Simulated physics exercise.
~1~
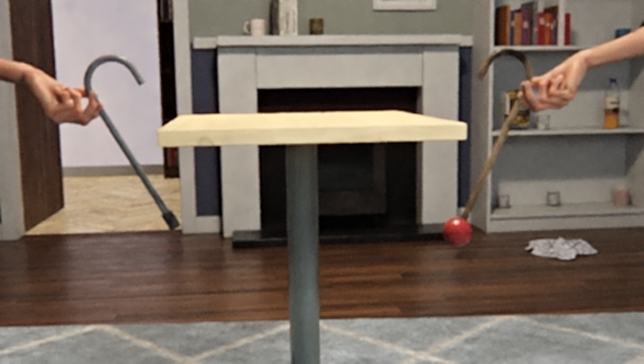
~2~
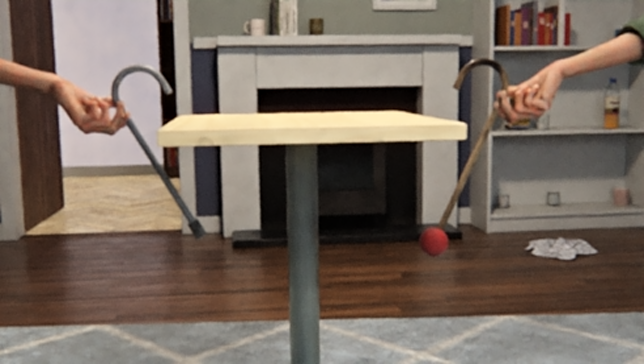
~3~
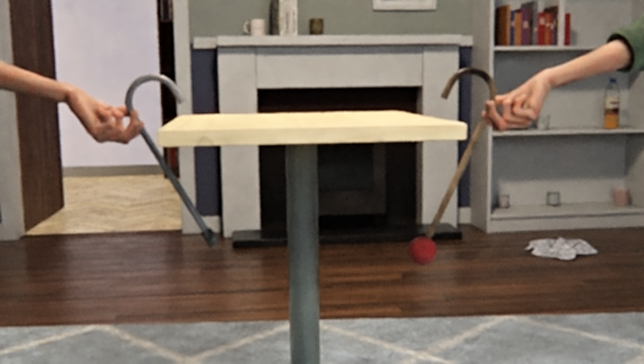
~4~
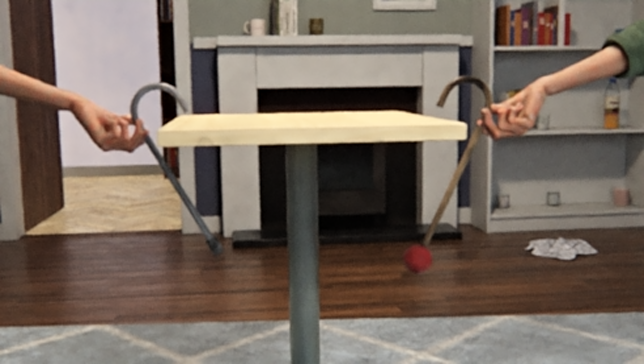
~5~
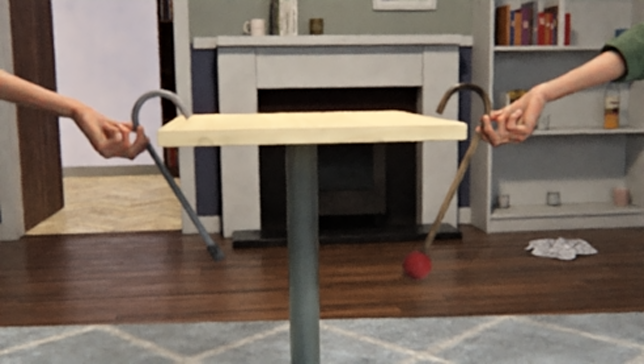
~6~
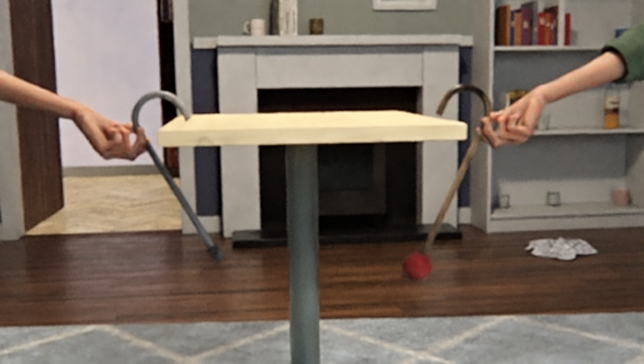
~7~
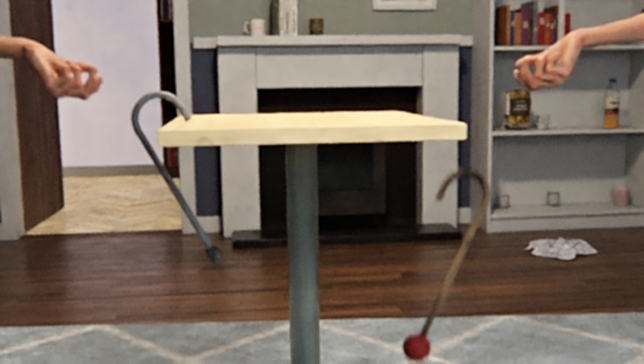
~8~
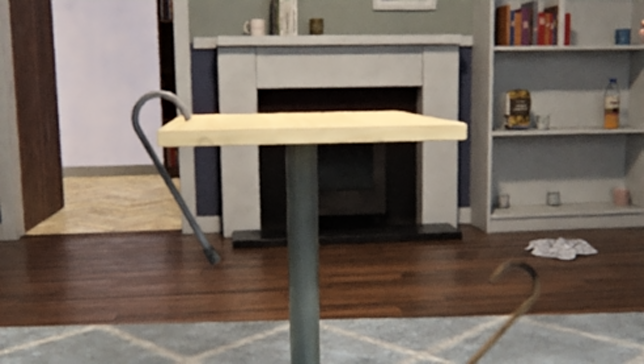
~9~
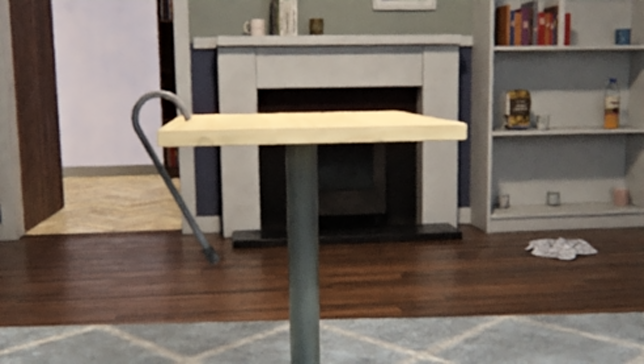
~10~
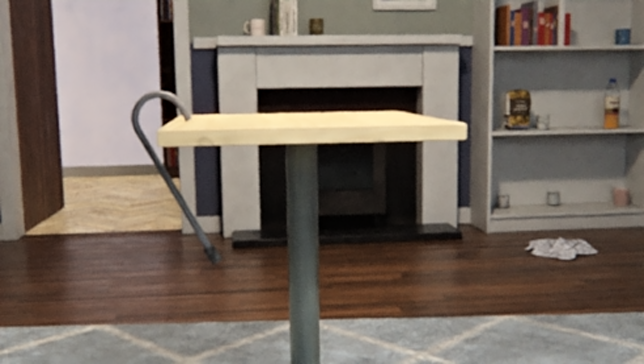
Grey cane and red-tipped hooked stick being hung on opposite table edges by two hands, the stick dropping away once released, the cane staying hooked.
